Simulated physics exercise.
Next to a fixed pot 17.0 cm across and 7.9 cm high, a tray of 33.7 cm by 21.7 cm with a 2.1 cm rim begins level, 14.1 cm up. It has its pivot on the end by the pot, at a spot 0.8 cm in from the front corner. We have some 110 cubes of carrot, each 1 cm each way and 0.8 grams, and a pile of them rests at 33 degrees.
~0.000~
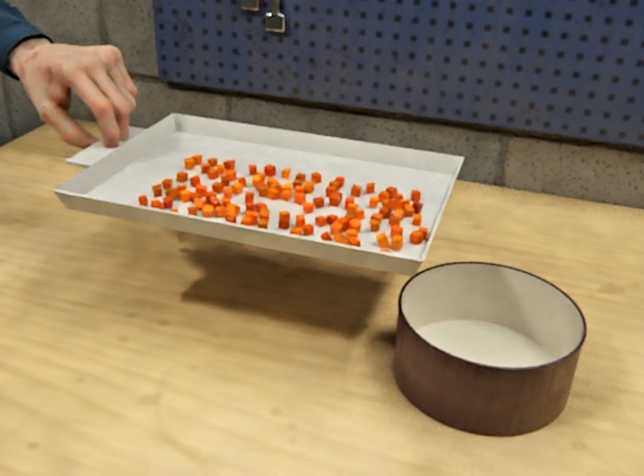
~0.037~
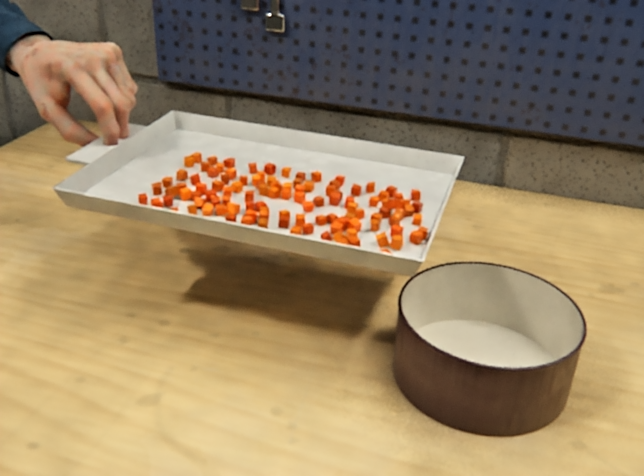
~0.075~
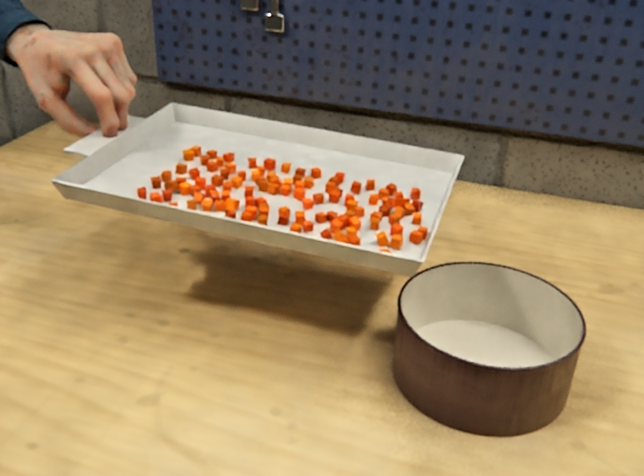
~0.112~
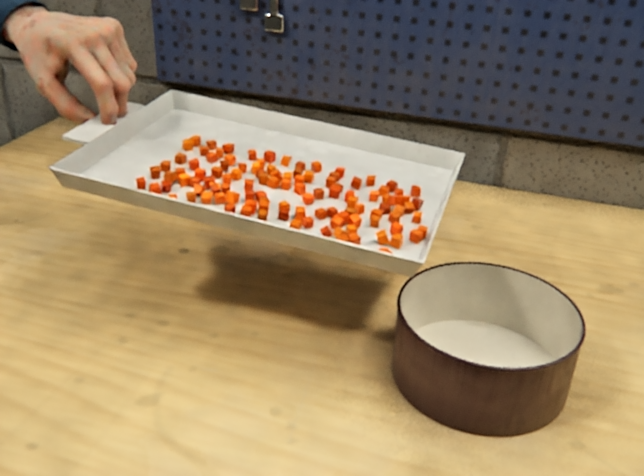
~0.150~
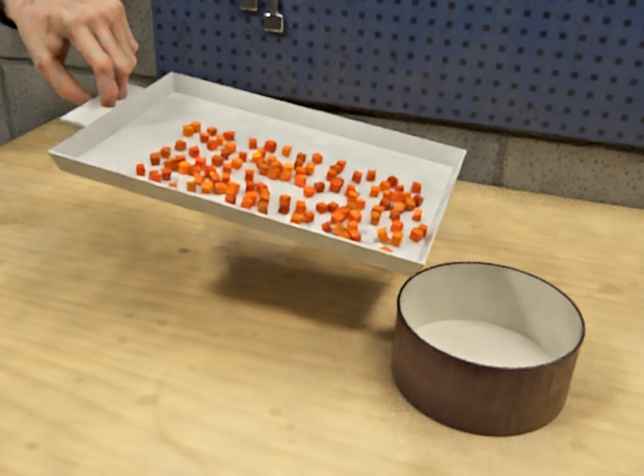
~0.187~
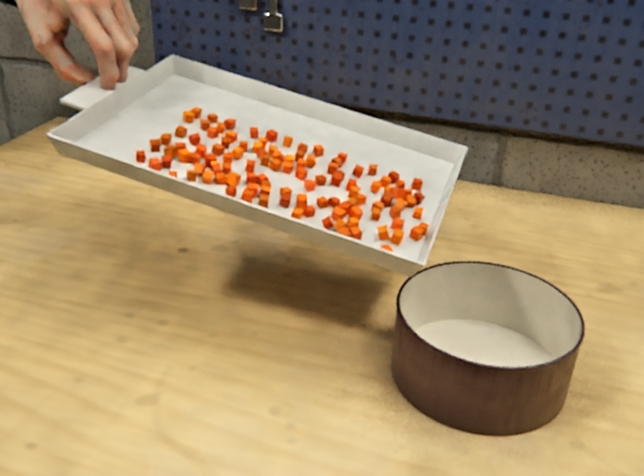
A hand at the upper left holds the tab of a shallow white tray of small orange-red carrot cubes above a pale wooden table, seen from slightly above, with a grey block wall and blue pegboard behind. A round, dark brown pot with a pale inside stands at the lower right. The hand lifts the tray's left end, slowly then faster, tilting it down toward the right, while the camera stays still.
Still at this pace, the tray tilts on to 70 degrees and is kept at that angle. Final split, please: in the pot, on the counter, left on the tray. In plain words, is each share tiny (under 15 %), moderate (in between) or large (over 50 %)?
Pot: A good chunk; counter: A good chunk; tray: A good chunk.
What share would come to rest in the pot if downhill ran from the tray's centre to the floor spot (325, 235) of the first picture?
Around 5 percent of them.
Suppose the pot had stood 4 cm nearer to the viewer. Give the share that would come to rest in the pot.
60 per cent.
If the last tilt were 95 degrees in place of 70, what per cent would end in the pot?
It would land at about 60 percent.
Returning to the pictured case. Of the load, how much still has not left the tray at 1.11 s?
Around 50 percent.
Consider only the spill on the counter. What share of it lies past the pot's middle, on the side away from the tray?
Some 90 per cent of the spill lies beyond the centre.
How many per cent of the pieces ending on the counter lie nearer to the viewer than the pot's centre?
Share: Some 100 %.
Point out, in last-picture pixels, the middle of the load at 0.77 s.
Expected load position: Near (415, 205).
After 0.54 s, tilt 40 degrees; the tray holds 100 %, the pot 0 %.
Then, at 0.77 s, tilt 59 degrees; the tray holds 100 %, the pot 0 %.
Then, at 1.11 s, tilt 70 degrees; the tray holds 50 %, the pot 25 %.
At rest (2.5 s), pot 30 %, counter 25 %, tray 40 %.
